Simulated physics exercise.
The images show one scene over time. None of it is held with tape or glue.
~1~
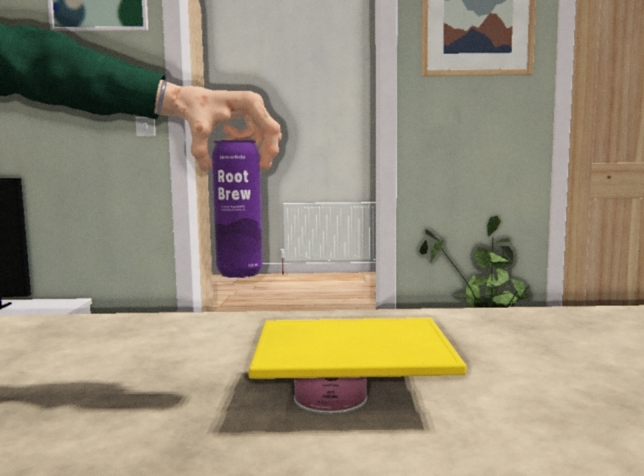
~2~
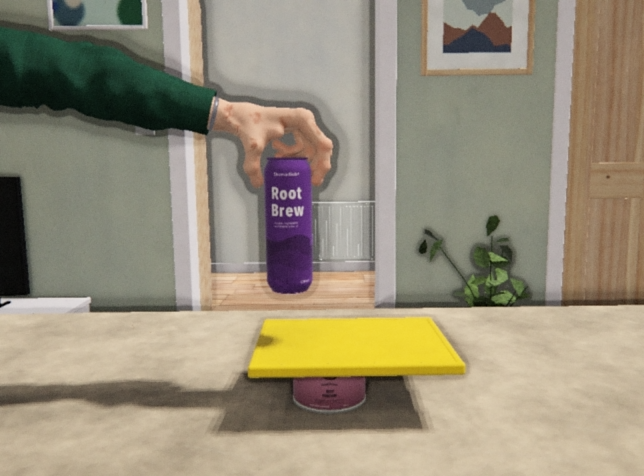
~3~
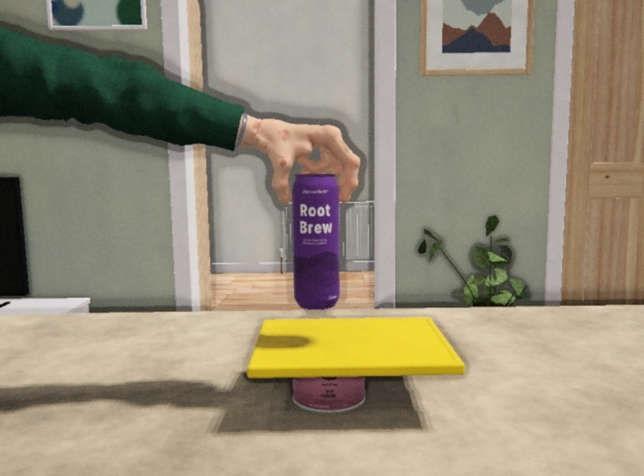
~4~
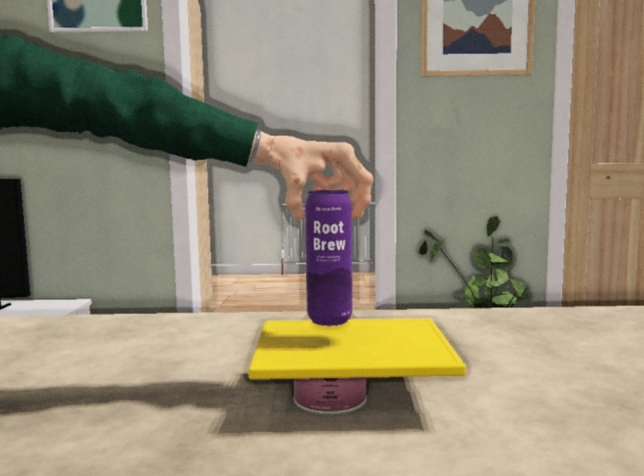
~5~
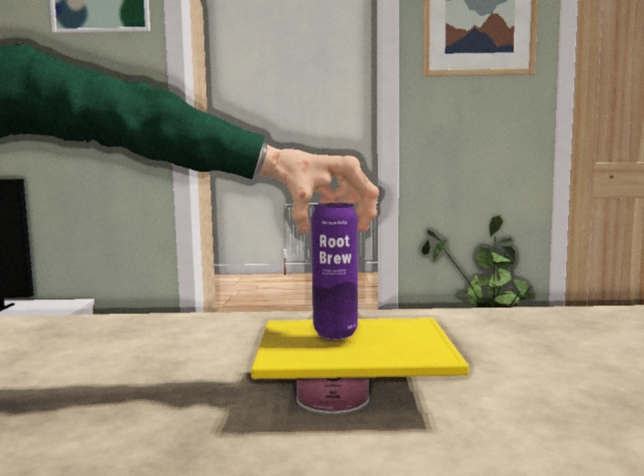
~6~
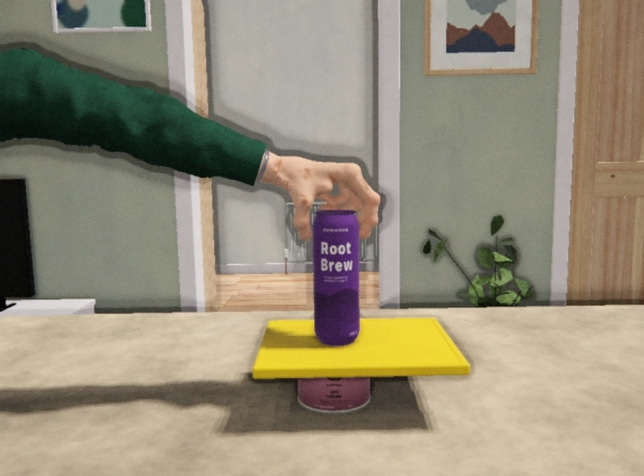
In a room with a pale countertop, a hand in a green sleeve carries a purple Root Brew can rightward and downward onto a yellow lid resting atop a pink can, and keeps its fingers around the purple can's top.
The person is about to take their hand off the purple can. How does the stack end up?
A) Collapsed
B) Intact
The answer is B.
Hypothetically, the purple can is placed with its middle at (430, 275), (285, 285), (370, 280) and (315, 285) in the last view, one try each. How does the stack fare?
The first time it collapses, the second time it stays standing, the third time it stays standing, and the fourth time it stays standing.
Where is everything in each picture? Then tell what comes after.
Still above its spot; purple can (238, 209); yellow lid (353, 344), in the first frame.
Still above its spot; purple can (288, 225); yellow lid (352, 343), in the second frame.
Still above its spot; purple can (316, 241); yellow lid (351, 343), in the third frame.
Still above its spot; purple can (329, 257); yellow lid (352, 345), in the fourth frame.
Still above its spot; purple can (335, 270); yellow lid (355, 344), in the fifth frame.
In place under the hand; purple can (336, 277); yellow lid (356, 344), in the sixth frame.
Then, 0.40 s on from there, no change.
Then, 1.10 s on from there, things are still on the move.
Then, 1.60 s on from there, no change.
Then, 2.30 s on from there, things are still on the move.
In the end, all 3 unmoved. At the end, from the last picture's camera, purple can near (336, 278). The stack keeps its balance.
